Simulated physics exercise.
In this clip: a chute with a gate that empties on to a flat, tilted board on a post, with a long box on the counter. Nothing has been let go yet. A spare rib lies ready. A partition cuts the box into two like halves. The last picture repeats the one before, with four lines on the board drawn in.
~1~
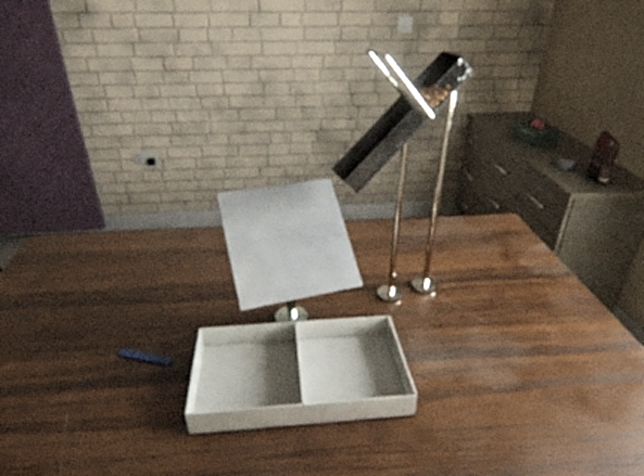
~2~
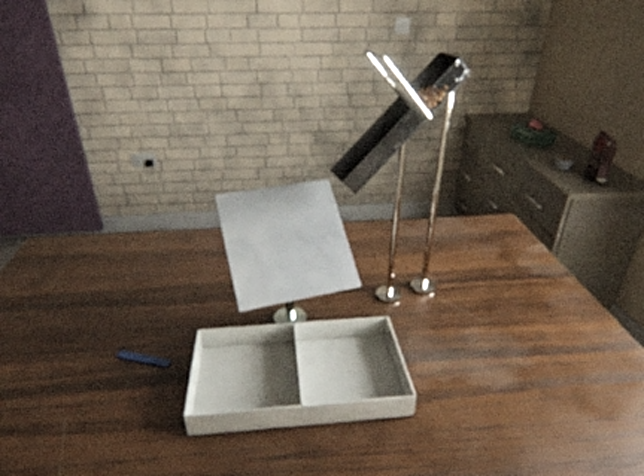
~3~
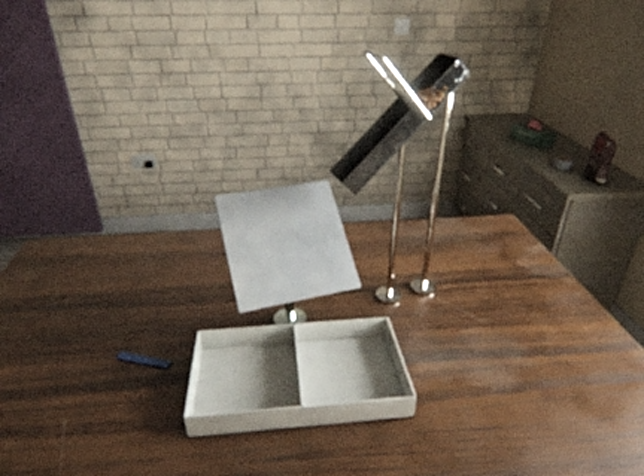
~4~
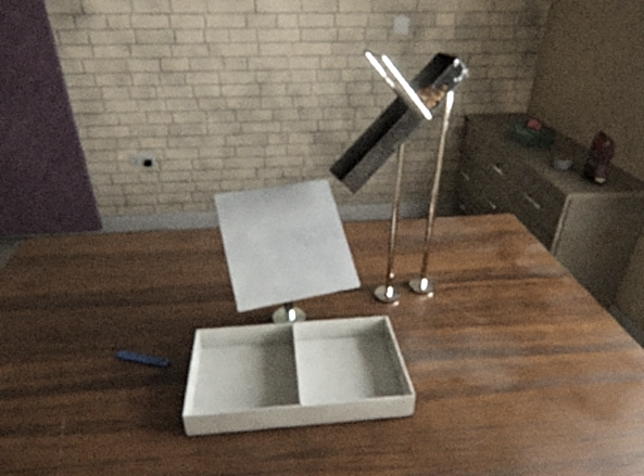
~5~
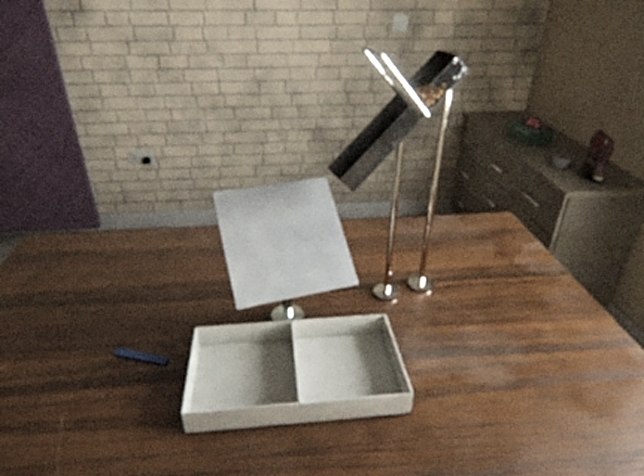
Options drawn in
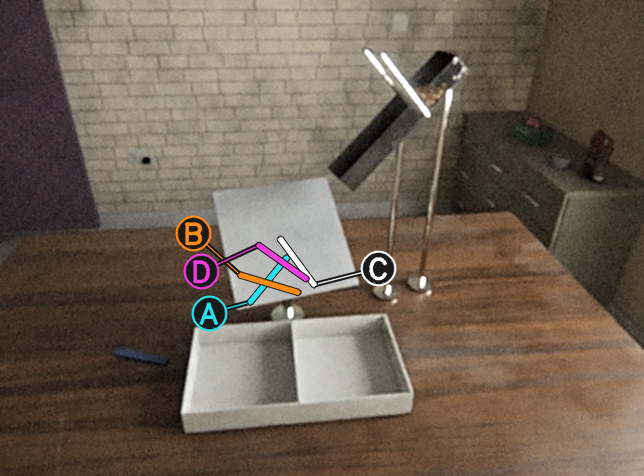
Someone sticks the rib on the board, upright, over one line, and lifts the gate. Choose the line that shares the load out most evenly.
Go for A.
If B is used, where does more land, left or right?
More lands on the right.
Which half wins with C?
Right.
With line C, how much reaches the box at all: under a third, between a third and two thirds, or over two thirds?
Line C gives over two thirds.
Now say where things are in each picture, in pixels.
The first frame shows load behind the gate at (425, 95), roasted chickpeas; lip of the chute at (350, 187), sloping fairly steeply.
The second frame shows middle of the board at (287, 240), tilted fairly steeply; middle of its low edge at (303, 298); of its high edge at (274, 187).
The third frame shows front corners of the box at (185, 417) and (416, 397); front end of its middle wall at (303, 407); gate still shut at (405, 95).
The fourth frame shows middle of the load at (422, 96); lip at (347, 188).
The fifth frame shows middle of the load at (421, 93); lip at (346, 186).
On the marked copy, line A from (286, 257) to (250, 302); line B from (240, 275) to (297, 292); line C from (280, 239) to (314, 284); line D from (258, 245) to (306, 278).
With A, of what is caught, about half in the left half, about half in the right.
With B, of what is caught, a small part in the left half, most in the right.
With C, of what is caught, a small part in the left half, nearly all in the right.
With D, of what is caught, a stray few in the left half, nearly all in the right.
